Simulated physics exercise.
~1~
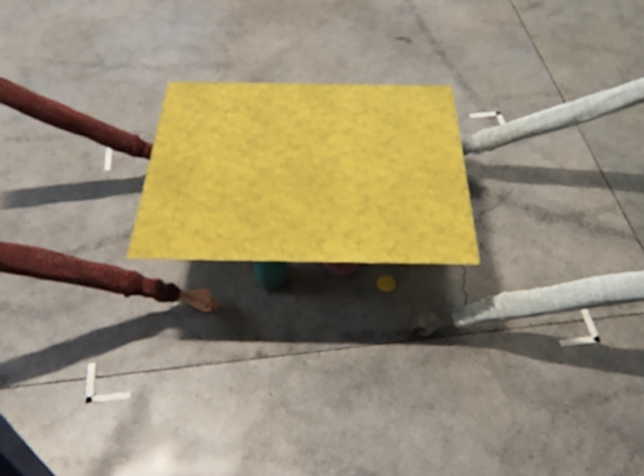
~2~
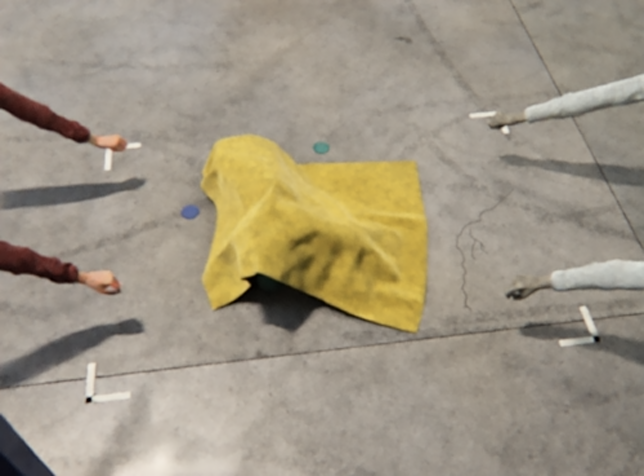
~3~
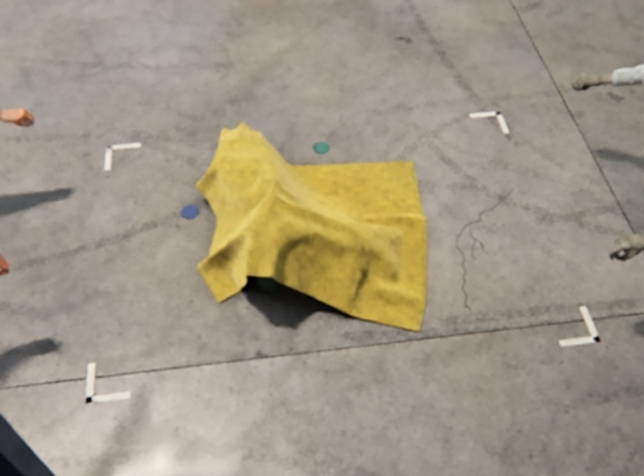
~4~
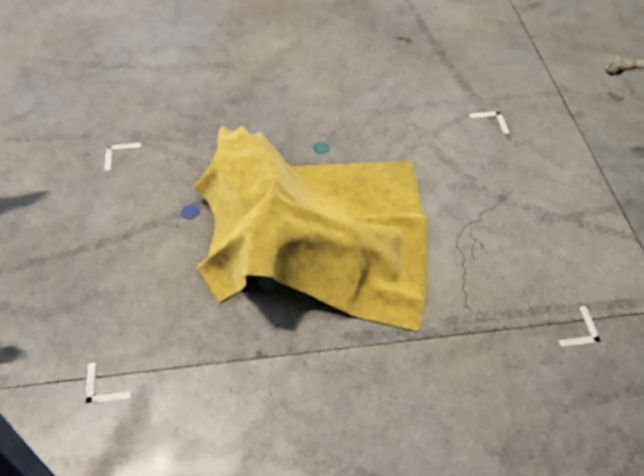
A yellow cloth is held flat and taut by four hands above a grey, cracked concrete floor with white corner marks, seen from high above at an angle. Two dark red sleeves reach in from the left and two pale sleeves from the right, while a teal object and a small yellow one show beneath the near edge. The hands let go, and the cloth drops and drapes over what lies below, rising in a peak at the left. A blue disc and a teal disc remain uncovered beside it. The arms draw away to both sides, and the cloth settles slightly, then lies still in folds.
